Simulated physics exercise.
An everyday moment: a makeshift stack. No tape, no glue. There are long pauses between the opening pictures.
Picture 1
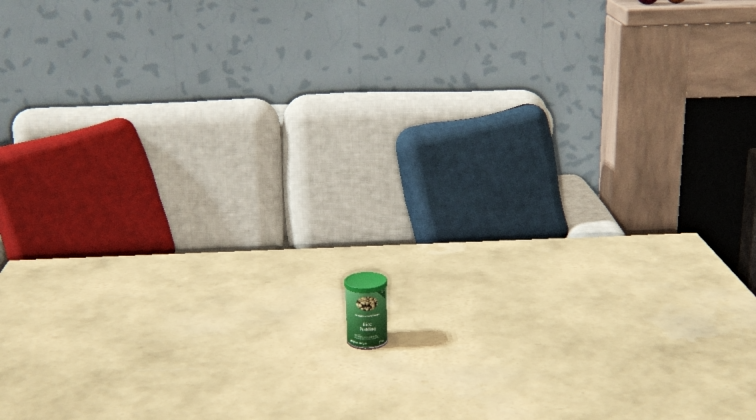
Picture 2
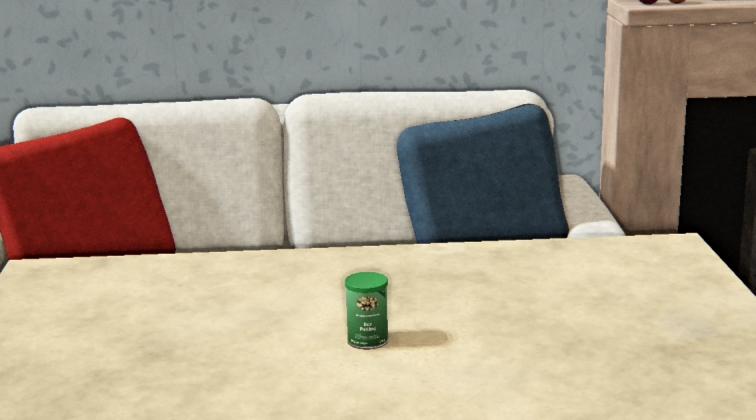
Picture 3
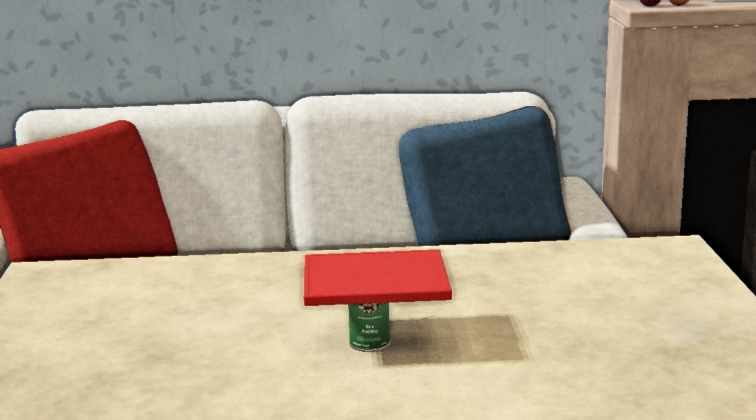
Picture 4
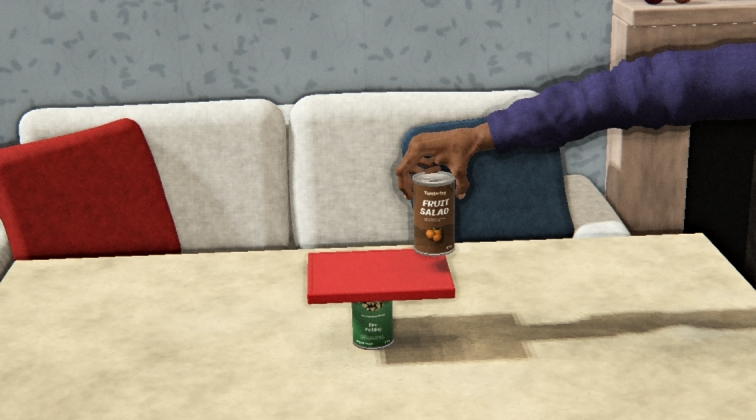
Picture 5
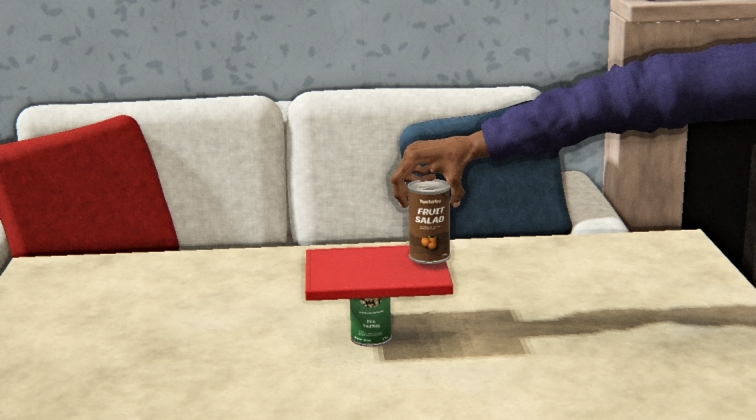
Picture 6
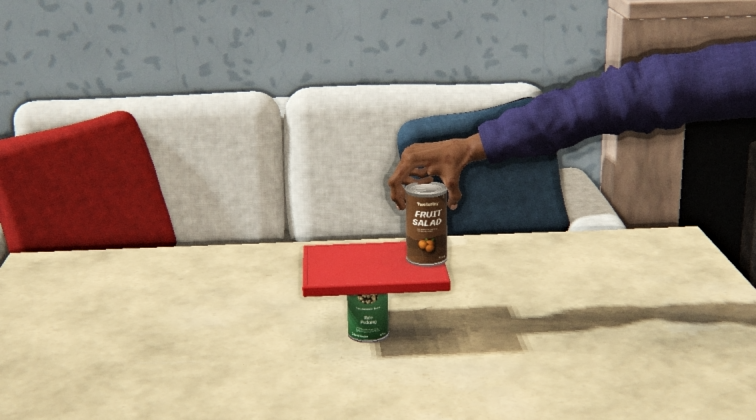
At first, a green tin stands alone on a pale table in front of a cream sofa with red and blue cushions. Then a flat red slab is on top of it, and a purple-sleeved arm from the right lowers a brown fruit salad tin onto the slab's right end, still gripping it.
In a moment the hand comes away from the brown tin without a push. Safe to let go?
It loses its balance.
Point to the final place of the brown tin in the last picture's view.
Around (511, 307).
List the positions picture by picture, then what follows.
In the first frame, the last thing is not in view yet; green tin (367, 311).
In the second frame, the last thing is not in view yet; green tin (367, 311).
In the third frame, the last thing is not in view yet; green tin (369, 313).
In the fourth frame, on its way; brown tin (434, 213); green tin (372, 311).
In the fifth frame, on its way; brown tin (429, 222); green tin (370, 308).
In the sixth frame, set down, still held; brown tin (426, 224); green tin (368, 304).
Then, 0.30 s after the last picture, brown tin now fallen; red lid tipped 27° from how it was.
Then, 0.40 s after the last picture, red lid tipped 58° from how it was.
Then, 0.60 s after the last picture, red lid tipped 51° from how it was.
Then, 1.00 s after the last picture, red lid now fallen.
At rest, fallen, brown tin and red lid; green tin in place. Seen from the same camera at the end, brown tin near (512, 307). The stack comes apart.
